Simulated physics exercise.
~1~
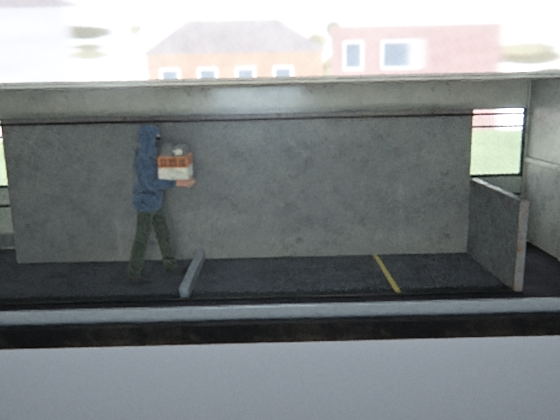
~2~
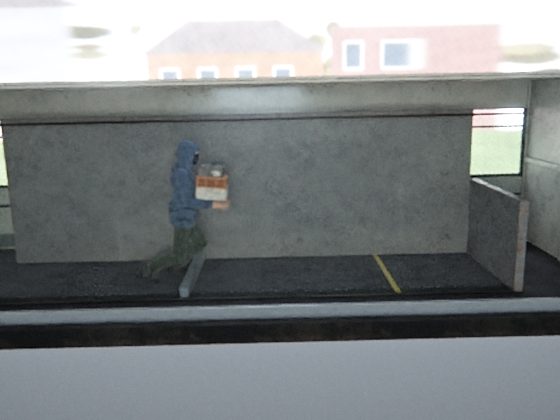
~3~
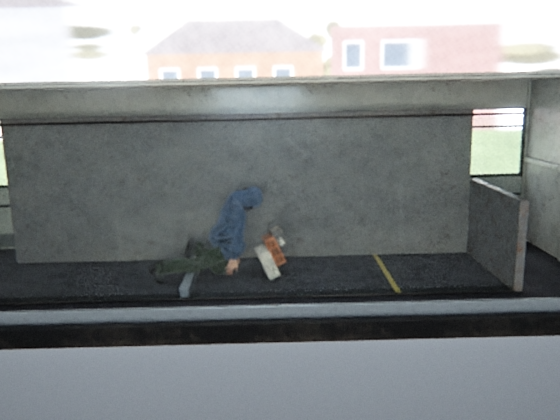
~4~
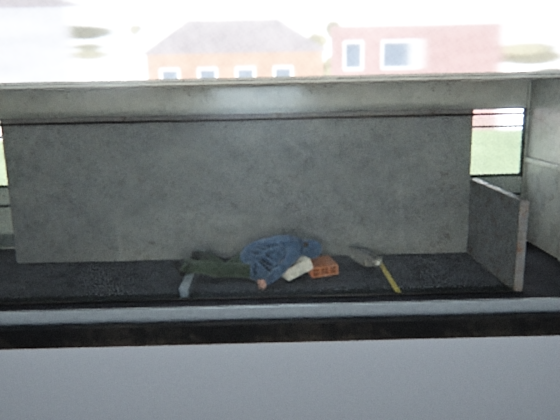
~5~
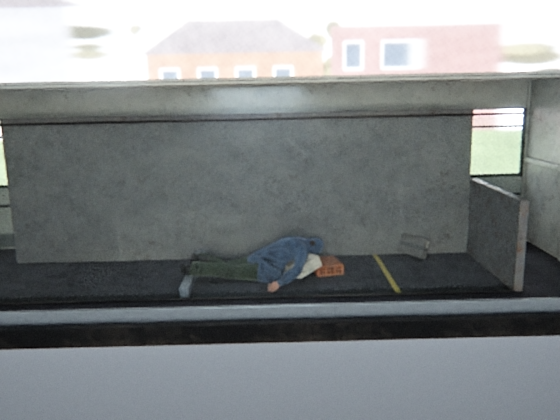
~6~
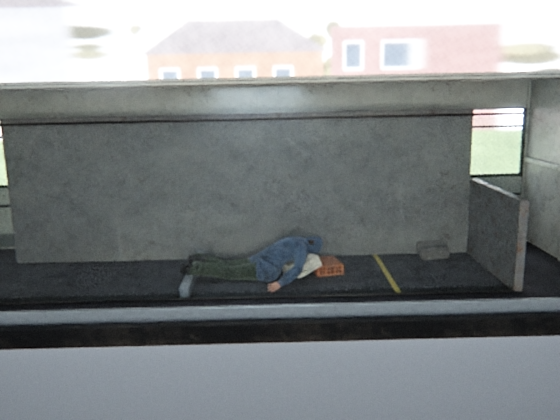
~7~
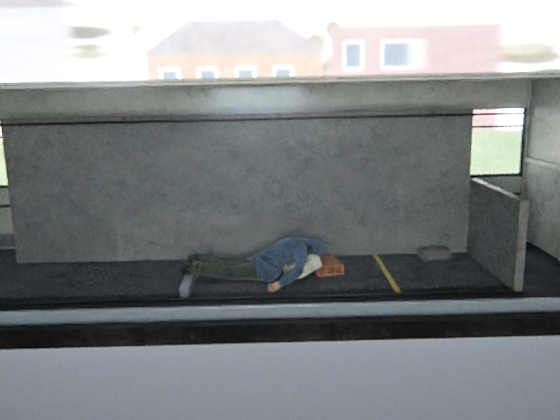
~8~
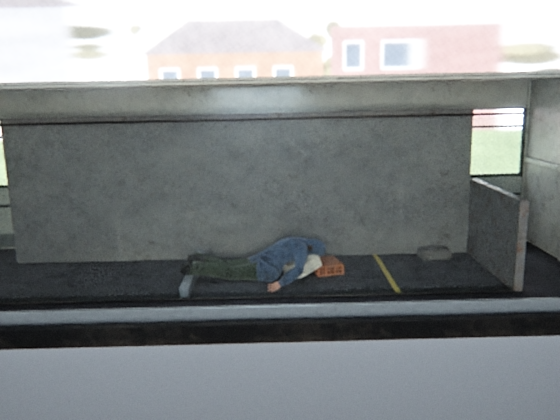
At the start, a figure in a blue hooded top and dark trousers stands on the left of a narrow grey-walled space, holding a small stack of parcels and an orange crate out in front. The figure moves right to a low rail on the floor, then pitches forward over it, and the load tips and drops ahead. The body lands face down as the grey parcel travels on to the right, beyond the yellow line. It settles near the far end, while the white parcel and orange crate rest by the figure's head, short of the line.
